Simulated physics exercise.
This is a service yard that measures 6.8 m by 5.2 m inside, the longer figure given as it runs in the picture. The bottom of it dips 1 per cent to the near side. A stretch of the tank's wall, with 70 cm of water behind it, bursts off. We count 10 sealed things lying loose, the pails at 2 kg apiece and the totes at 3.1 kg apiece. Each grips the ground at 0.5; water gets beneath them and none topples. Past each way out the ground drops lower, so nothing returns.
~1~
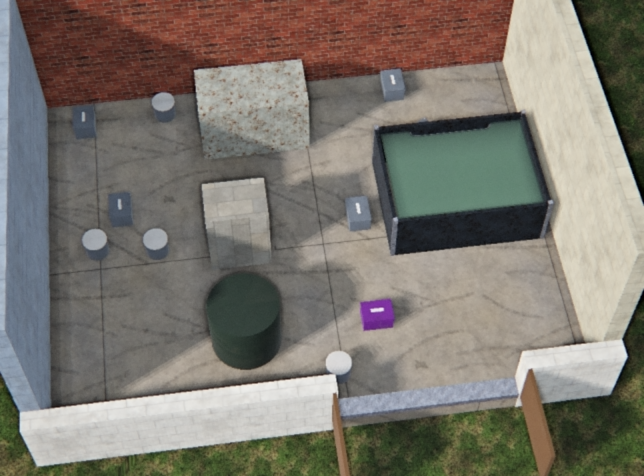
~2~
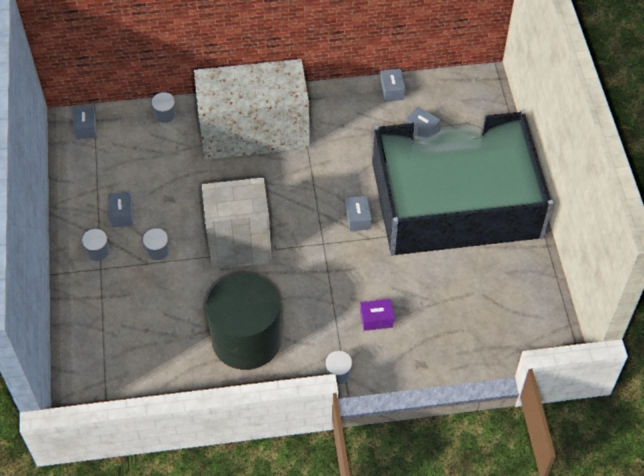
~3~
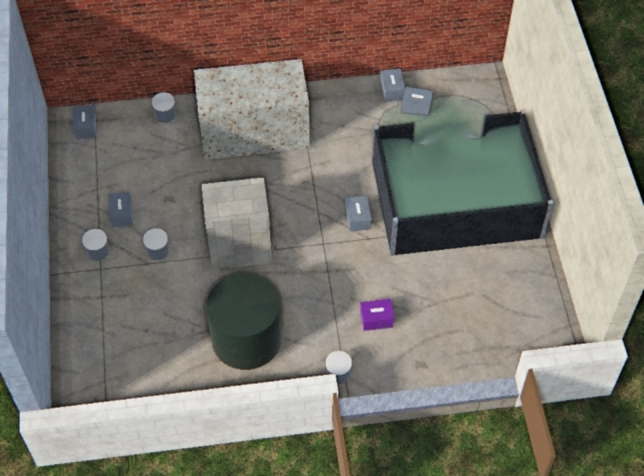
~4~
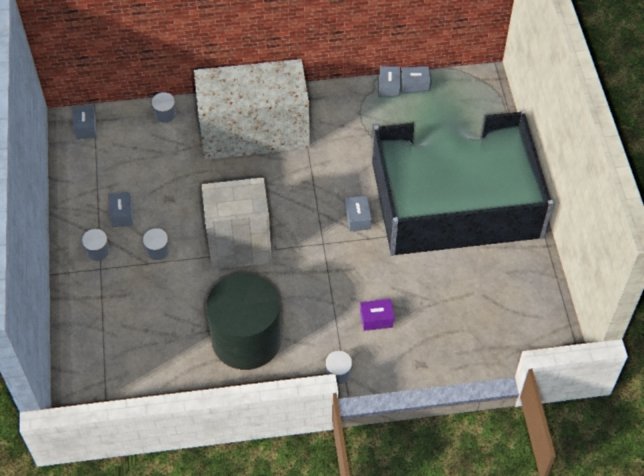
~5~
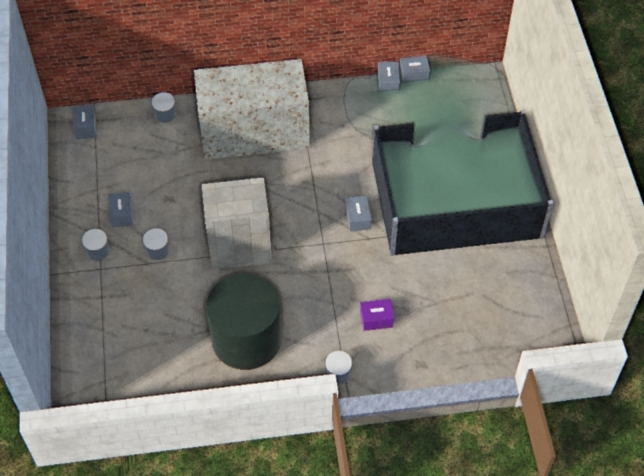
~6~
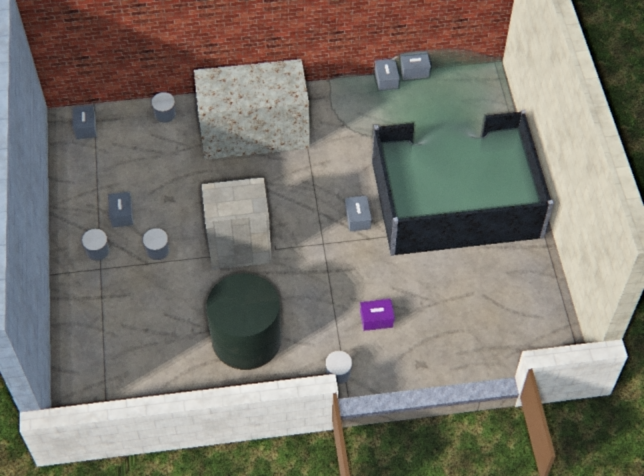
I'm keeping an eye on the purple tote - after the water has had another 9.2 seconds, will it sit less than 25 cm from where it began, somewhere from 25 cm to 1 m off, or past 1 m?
I'd bet it heads off a long way.
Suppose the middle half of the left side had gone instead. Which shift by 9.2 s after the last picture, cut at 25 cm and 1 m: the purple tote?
I'd say the purple tote is shoved partway.
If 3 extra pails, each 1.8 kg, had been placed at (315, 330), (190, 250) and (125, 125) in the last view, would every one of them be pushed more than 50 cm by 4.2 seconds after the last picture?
Respectively: Greater, smaller, greater.
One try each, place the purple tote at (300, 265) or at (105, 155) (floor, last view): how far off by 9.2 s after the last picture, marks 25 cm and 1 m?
Run 1: It is pushed far off. Run 2: It is pushed far off.
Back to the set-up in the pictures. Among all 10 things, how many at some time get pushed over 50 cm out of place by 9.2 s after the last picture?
That adds up to 10.
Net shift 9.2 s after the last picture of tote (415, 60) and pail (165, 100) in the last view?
Taken in order, the shifts are 500 cm and 400 cm.
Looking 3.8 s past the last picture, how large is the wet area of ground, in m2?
Flooded: Near 25 m2.
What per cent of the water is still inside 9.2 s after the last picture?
Still held: Near 88 %.
Then, 1.2 s after the last picture the purple tote is near (377, 310), 0.0 m from its start, aground; 0 of 10 are out; 2 afloat.
Then, 3.8 s after the last picture the purple tote is near (391, 358), 0.7 m from its start, aground; 0 of 10 are out; 4 afloat.
Then, 6.2 s after the last picture the purple tote has gone out; 3 of 10 are out; 7 afloat.
Then, 9.2 s after the last picture the purple tote has gone out; 3 of 10 are out; 7 afloat.
